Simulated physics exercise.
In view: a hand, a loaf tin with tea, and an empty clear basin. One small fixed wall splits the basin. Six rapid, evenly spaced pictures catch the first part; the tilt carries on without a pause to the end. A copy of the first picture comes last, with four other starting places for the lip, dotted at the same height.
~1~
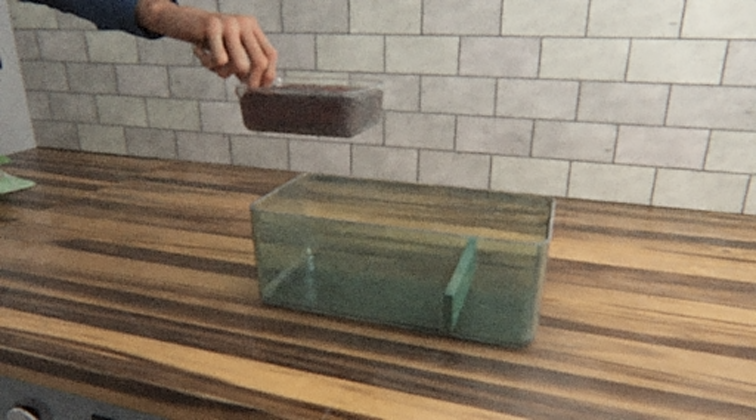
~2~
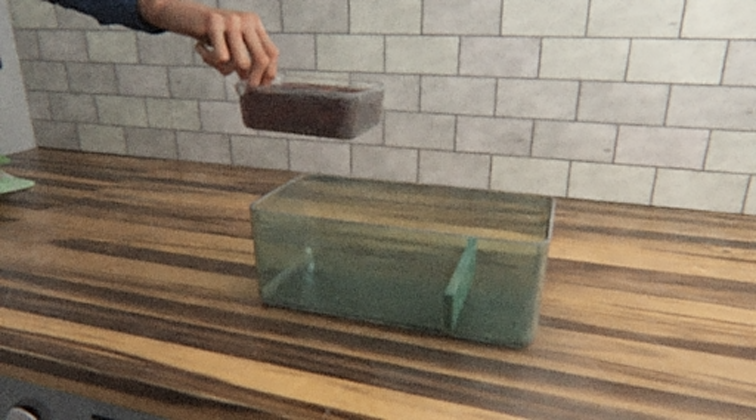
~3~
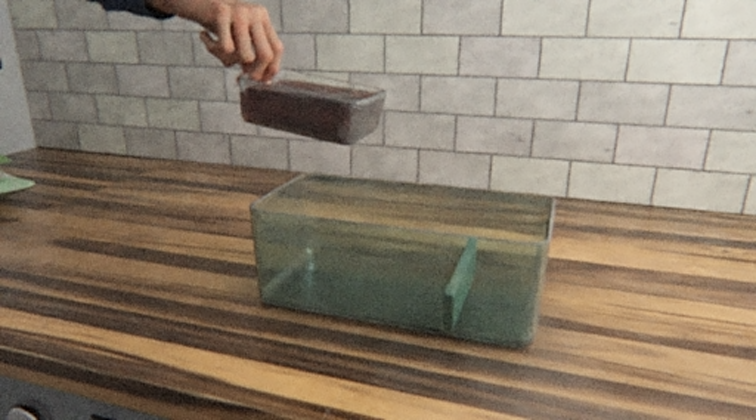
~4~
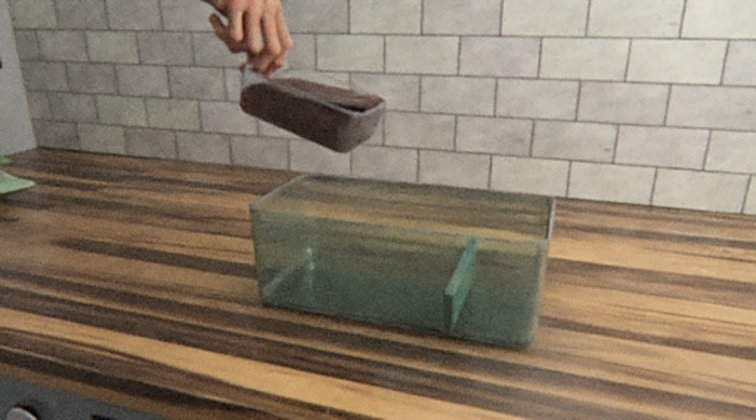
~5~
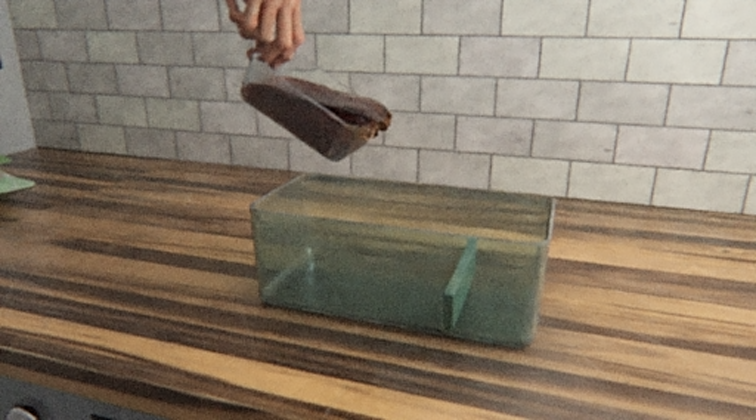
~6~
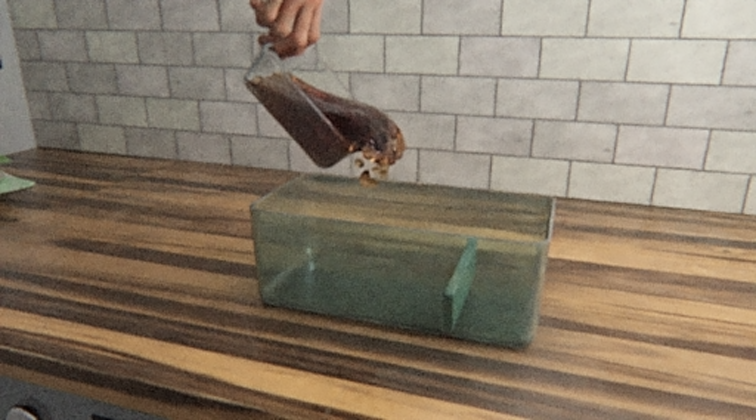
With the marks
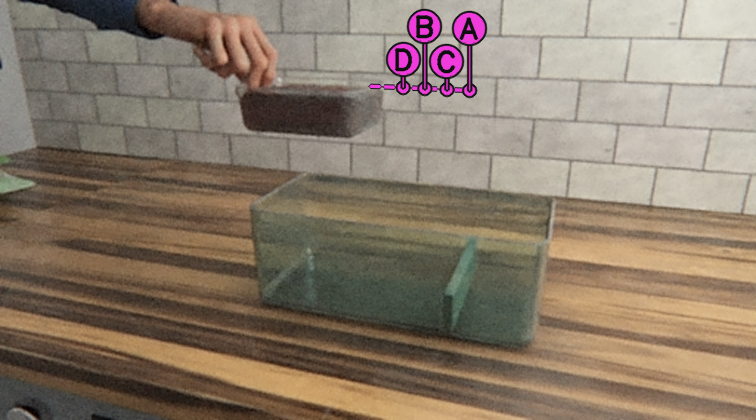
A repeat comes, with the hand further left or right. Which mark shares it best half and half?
Go for B.
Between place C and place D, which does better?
The answer is C.
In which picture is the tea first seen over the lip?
Picture 4.
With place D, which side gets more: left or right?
More ends on the left.
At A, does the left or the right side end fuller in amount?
More ends on the right.
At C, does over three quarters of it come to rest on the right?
No.
On the marked copy, A at (469, 90); B at (424, 88); C at (446, 89); D at (403, 87).
For place A, about 21 % ends left of the wall and 78 % right of it.
For place B, about 48 % ends left of the wall and 49 % right of it; 3 % is lost outside.
For place C, about 31 % ends left of the wall and 65 % right of it; 4 % is lost outside.
For place D, about 85 % ends left of the wall and 10 % right of it; 5 % is lost outside.
